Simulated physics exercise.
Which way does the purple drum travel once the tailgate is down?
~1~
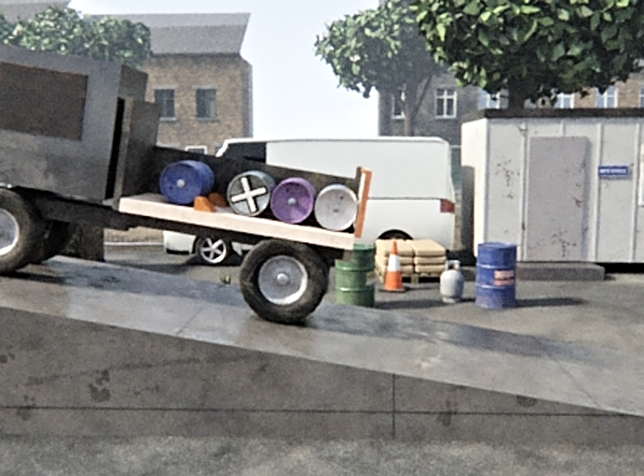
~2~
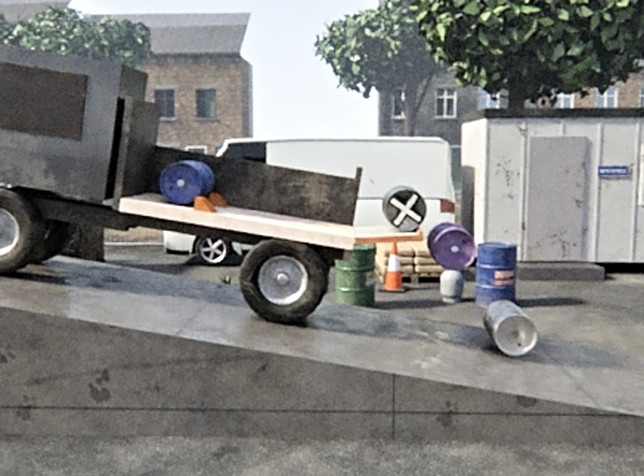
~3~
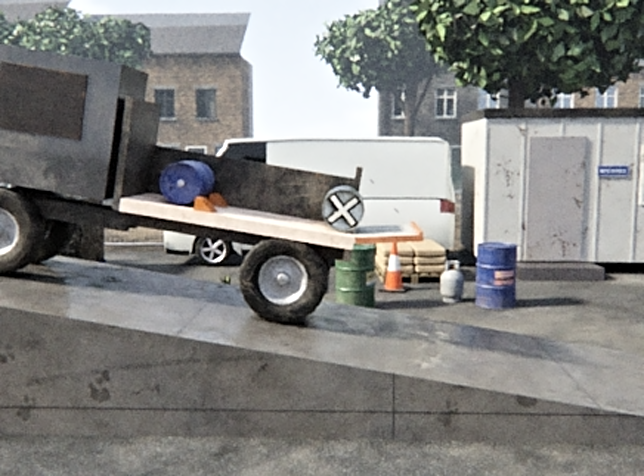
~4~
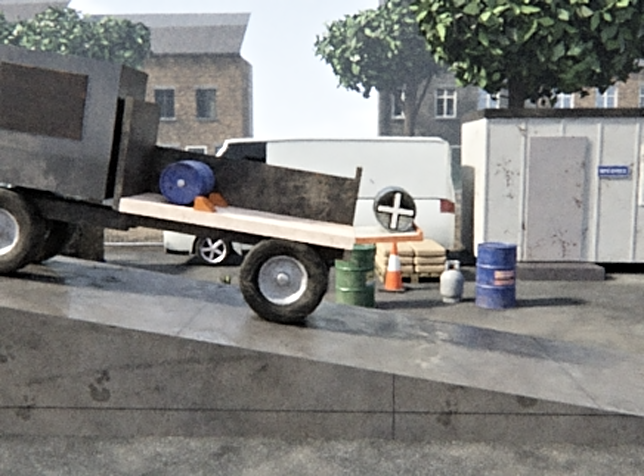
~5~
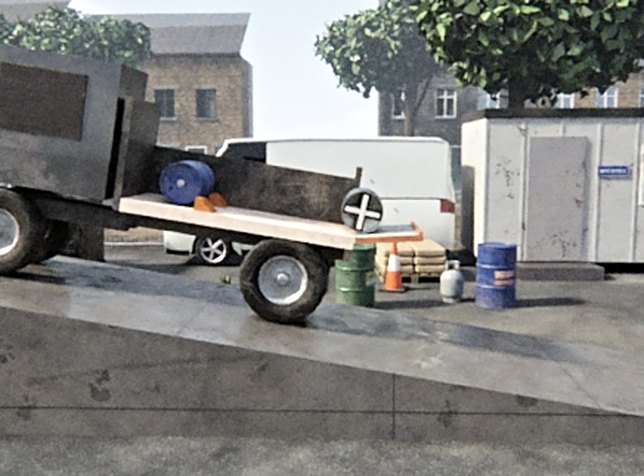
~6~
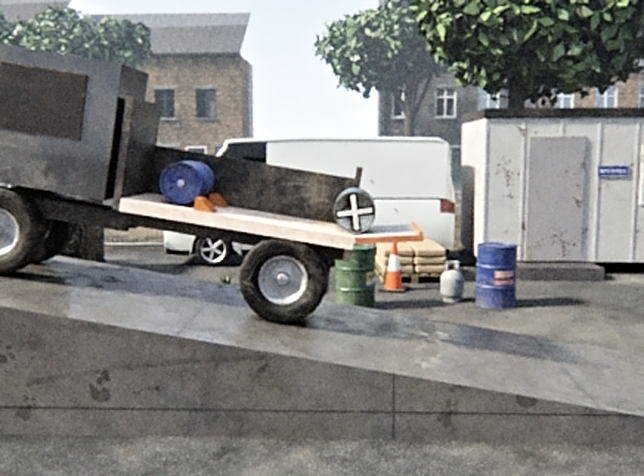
It rolls to the right, along the lowered tailgate and off its end.
